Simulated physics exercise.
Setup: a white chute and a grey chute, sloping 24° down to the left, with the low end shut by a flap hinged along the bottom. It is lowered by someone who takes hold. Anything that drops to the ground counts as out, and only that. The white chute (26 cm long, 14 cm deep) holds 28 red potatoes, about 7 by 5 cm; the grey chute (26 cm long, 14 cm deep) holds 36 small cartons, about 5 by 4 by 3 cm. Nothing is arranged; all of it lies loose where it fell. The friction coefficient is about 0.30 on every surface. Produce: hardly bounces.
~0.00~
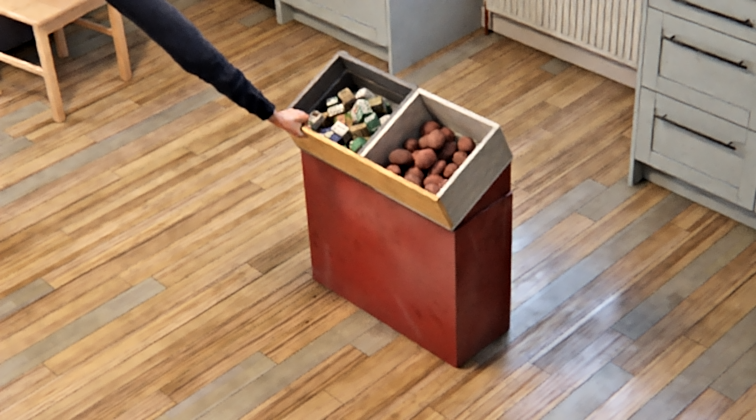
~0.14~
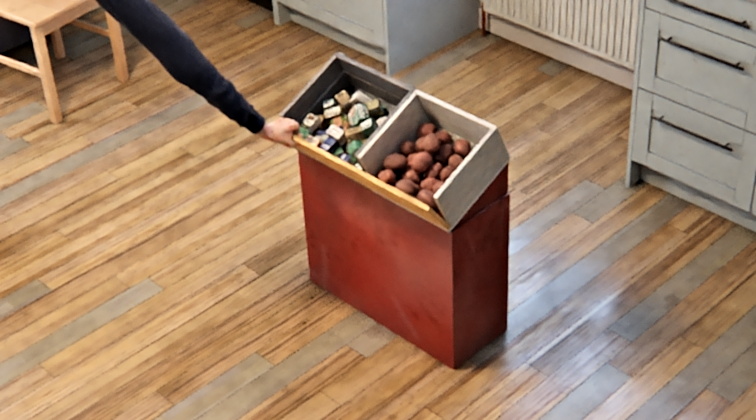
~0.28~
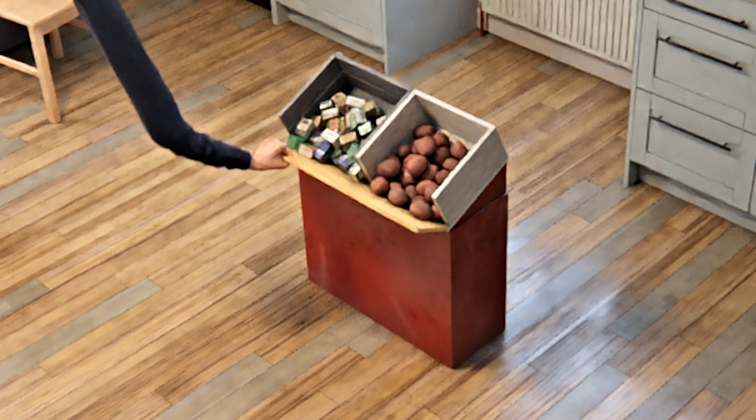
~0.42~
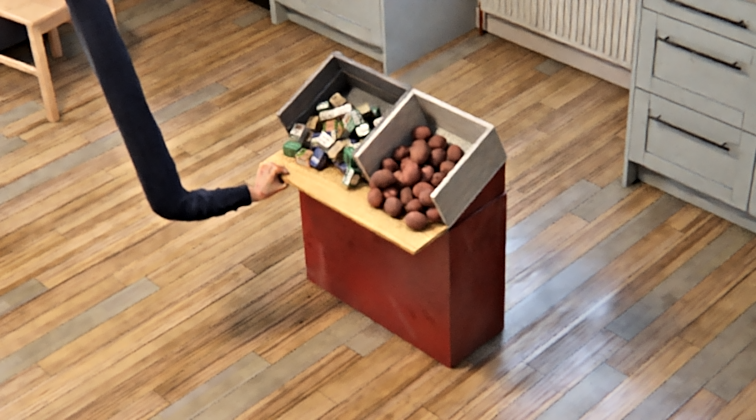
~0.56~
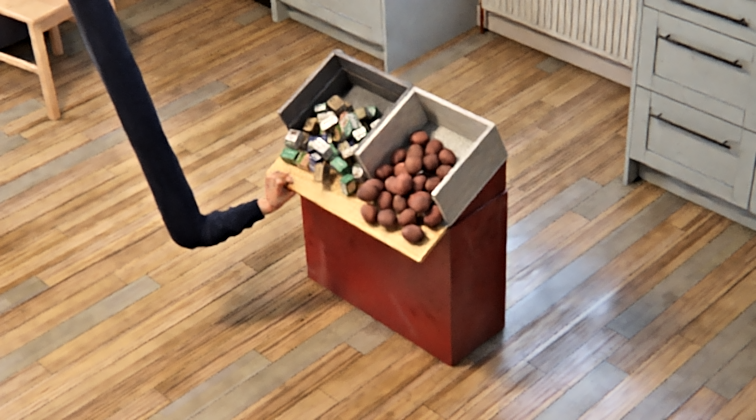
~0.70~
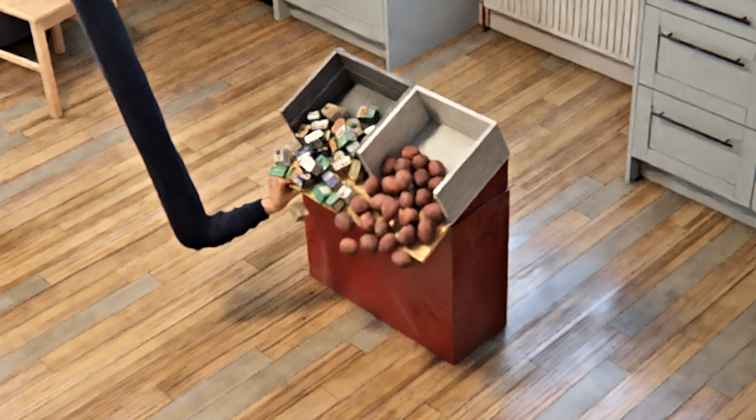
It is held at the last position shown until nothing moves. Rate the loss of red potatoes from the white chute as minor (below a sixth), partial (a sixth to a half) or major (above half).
Major.
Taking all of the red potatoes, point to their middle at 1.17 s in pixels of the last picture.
Middle approx. (333, 400).
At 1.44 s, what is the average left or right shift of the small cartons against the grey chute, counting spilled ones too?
Mean shift: About 48 cm, leftward.
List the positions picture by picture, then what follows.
In the first frame (each is followed by its nearest rim corner in this view), white chute, (438, 196); grey chute, (358, 155); the flap has turned 0°; none has fallen clear.
In the second frame, white chute, (435, 198); the flap has turned 12°.
In the third frame, white chute, (433, 197); the flap has turned 40°.
In the fourth frame, white chute, (432, 197); the flap has turned 70°.
In the fifth frame, white chute, (433, 195); the flap has turned 92°.
In the sixth frame, white chute, (435, 193); grey chute, (355, 151); the flap has turned 95°; none has fallen clear.
After 0.82 s, white chute 23 in, 5 out and grey chute 34 in, 2 out.
After 0.97 s, white chute 13 in, 15 out and grey chute 24 in, 12 out.
After 1.17 s, white chute 1 in, 27 out and grey chute 9 in, 27 out.
Outcome (at 1.44 s), white chute 0 in, 28 out and grey chute 0 in, 36 out. Asked share, 28 of 28, 100 per cent.
